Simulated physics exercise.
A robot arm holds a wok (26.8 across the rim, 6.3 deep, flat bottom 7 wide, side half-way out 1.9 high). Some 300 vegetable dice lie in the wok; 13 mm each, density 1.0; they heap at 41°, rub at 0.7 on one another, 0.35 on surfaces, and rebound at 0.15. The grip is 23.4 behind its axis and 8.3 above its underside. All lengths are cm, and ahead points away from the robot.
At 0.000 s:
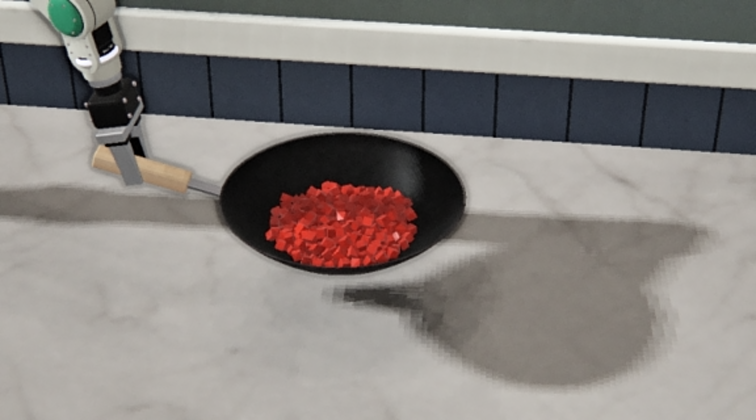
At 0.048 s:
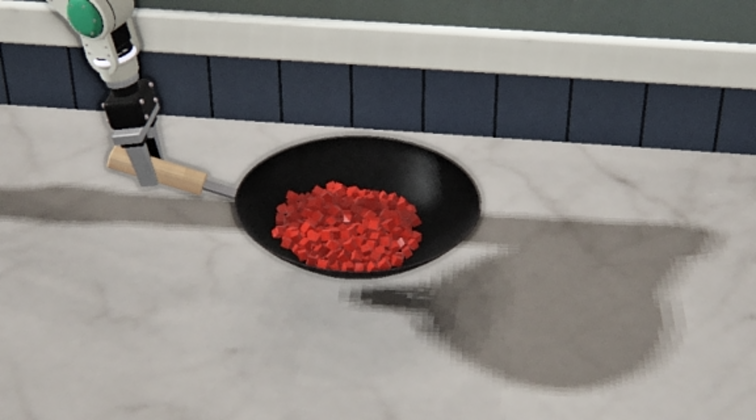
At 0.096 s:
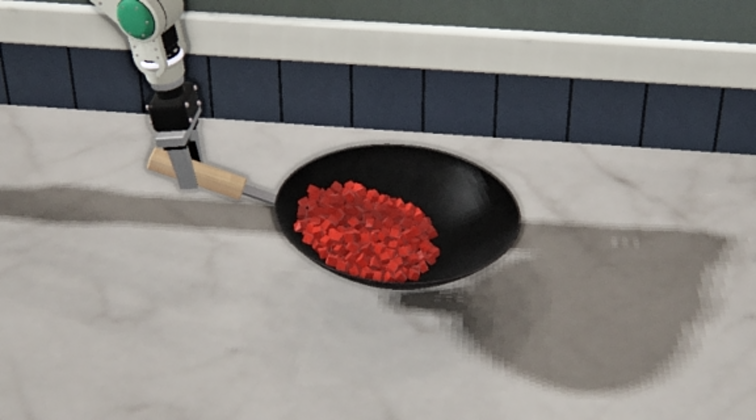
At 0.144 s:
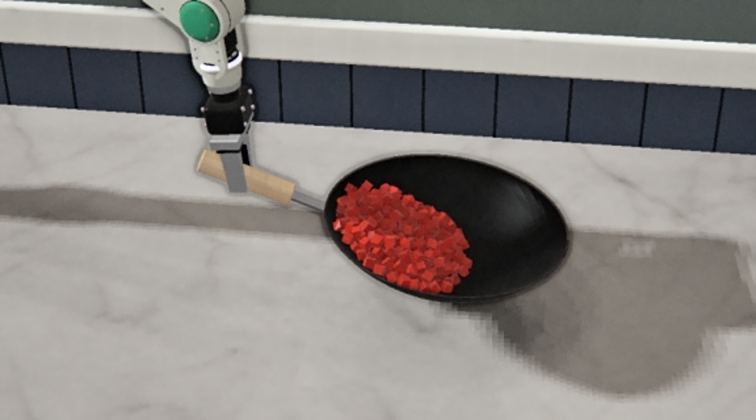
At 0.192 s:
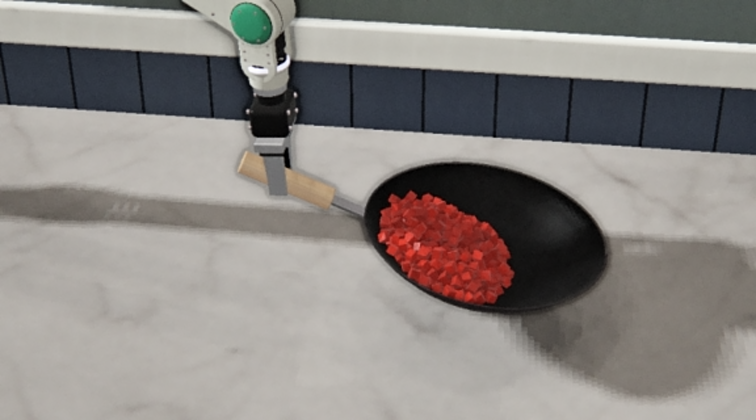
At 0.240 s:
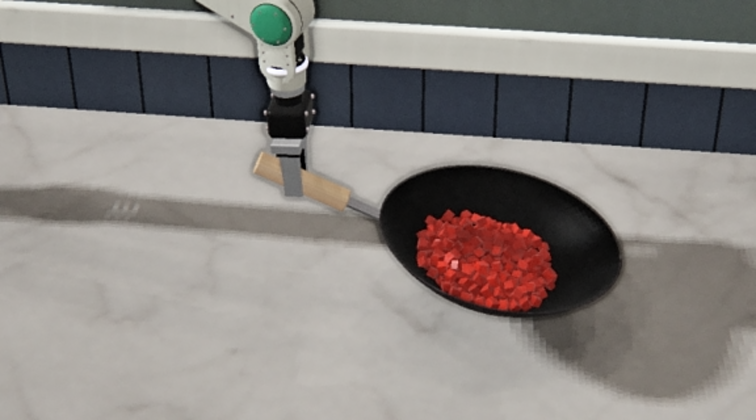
The clip shows a robot arm gripping a black wok of red diced vegetables by its wooden handle and moving it rightward over a marble surface, tilting it slightly as the dice shift toward the handle side, then back toward the middle.
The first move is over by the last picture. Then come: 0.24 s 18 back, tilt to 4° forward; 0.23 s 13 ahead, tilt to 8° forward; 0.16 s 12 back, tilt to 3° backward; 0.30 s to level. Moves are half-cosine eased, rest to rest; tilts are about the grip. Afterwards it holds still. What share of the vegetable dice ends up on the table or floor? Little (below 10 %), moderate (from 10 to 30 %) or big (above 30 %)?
A big share, above 30 %, ends on the table or floor.
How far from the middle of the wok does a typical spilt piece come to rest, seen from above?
Some 16 cm.
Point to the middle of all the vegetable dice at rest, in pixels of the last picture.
At about (396, 239).
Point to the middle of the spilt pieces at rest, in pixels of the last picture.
Around (491, 311).
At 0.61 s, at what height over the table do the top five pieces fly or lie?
Some 13 cm.
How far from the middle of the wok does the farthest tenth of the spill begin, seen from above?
Some 25 cm.
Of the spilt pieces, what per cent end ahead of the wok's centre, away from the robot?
Some 100 per cent.
By 0.61 s, tilted 6° forward, highest piece 13 above the table; 190 in the wok, 113 on the table or floor, 2 in flight or on a rim.
By 0.98 s, tilted 2° backward, highest piece 22 above the table; 188 in the wok, 115 on the table or floor, 2 in flight or on a rim.
By 1.37 s, level, highest piece 13 above the table; 190 in the wok, 115 on the table or floor.
By 2.42 s, level, highest piece 13 above the table; 190 in the wok, 115 on the table or floor.
Final count, 190 in the wok, 115 on the table or floor. That is 38 % on the table or floor.
